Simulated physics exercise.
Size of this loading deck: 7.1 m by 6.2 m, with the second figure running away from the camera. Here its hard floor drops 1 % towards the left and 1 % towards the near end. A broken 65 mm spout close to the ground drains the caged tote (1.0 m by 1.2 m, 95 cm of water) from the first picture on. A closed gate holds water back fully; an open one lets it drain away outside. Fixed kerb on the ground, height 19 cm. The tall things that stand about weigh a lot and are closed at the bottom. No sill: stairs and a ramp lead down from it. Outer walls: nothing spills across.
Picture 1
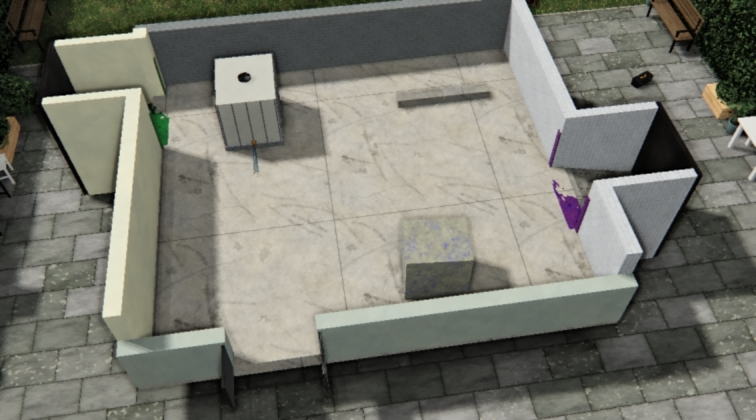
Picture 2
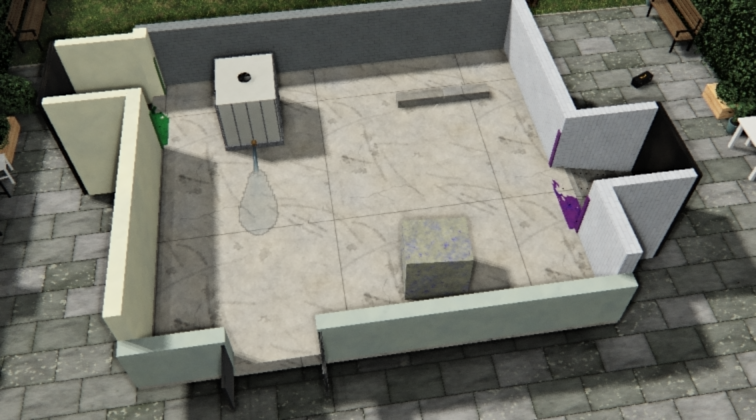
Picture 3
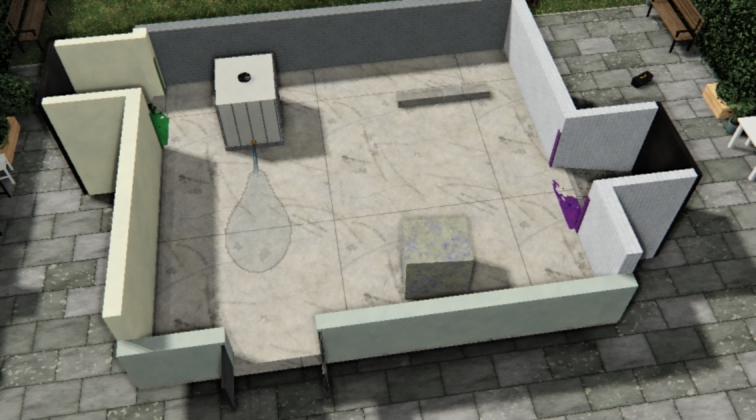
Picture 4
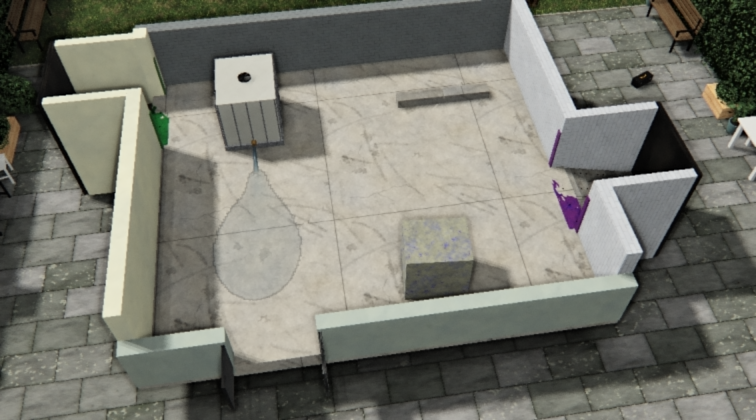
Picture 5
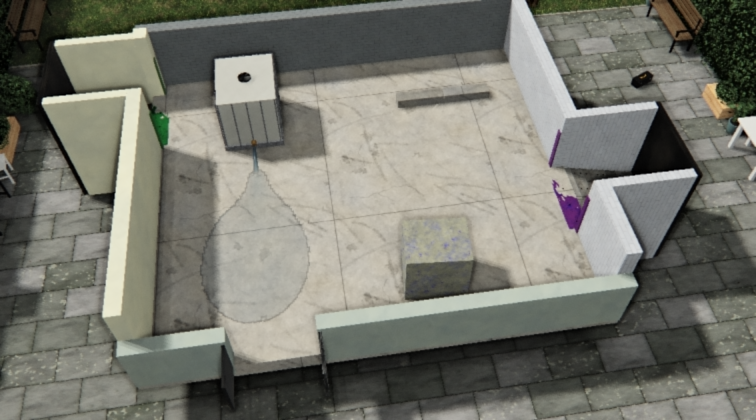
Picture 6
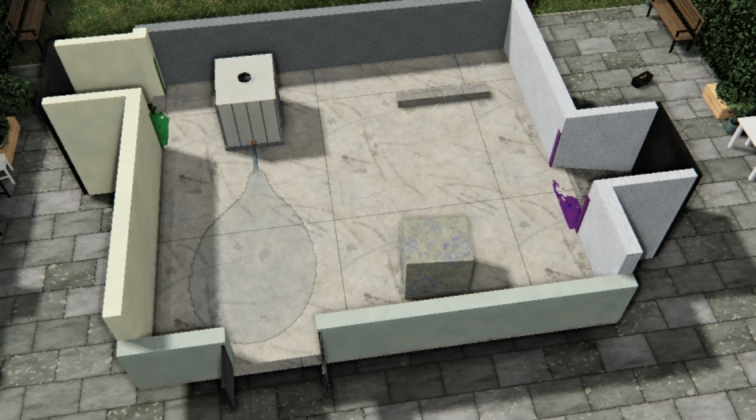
Water ran from a pale ribbed box onto the marble-like floor of a low-walled enclosure, spreading from a thin trickle into a wide teardrop-shaped sheet toward the near side, while everything else stayed still.
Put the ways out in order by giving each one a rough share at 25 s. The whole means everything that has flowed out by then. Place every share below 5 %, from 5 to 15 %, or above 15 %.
The share of the gateway is more than 15 %. The share of the flight of stairs down (marked green) is not even 5 %. The share of the ramp down (marked purple) is not even 5 %.
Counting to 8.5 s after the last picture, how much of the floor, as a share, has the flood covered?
15 %.
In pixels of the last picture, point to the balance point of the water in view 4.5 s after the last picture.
Near (235, 288) in the last picture.
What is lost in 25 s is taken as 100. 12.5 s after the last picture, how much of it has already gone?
Share by that time: About 45 %.
Then, 1.5 s after the last picture water covers 10 % of the floor and is deepest (2 cm) near (261, 177); gone so far, the gateway 0 %, the flight of stairs down (marked green) 0 %, the ramp down (marked purple) 0 %.
Then, 4.5 s after the last picture water covers 15 % of the floor and is deepest (3 cm) near (151, 363); gone so far, the gateway 5 %, the flight of stairs down (marked green) 0 %, the ramp down (marked purple) 0 %.
Then, 8.5 s after the last picture water covers 15 % of the floor and is deepest (4 cm) near (151, 363); gone so far, the gateway 12 %, the flight of stairs down (marked green) 0 %, the ramp down (marked purple) 0 %.
Then, 12.5 s after the last picture water covers 20 % of the floor and is deepest (4 cm) near (151, 363); gone so far, the gateway 21 %, the flight of stairs down (marked green) 0 %, the ramp down (marked purple) 0 %.
Then, 21.5 s after the last picture water covers 20 % of the floor and is deepest (4 cm) near (151, 363); gone so far, the gateway 44 %, the flight of stairs down (marked green) 0 %, the ramp down (marked purple) 0 %.
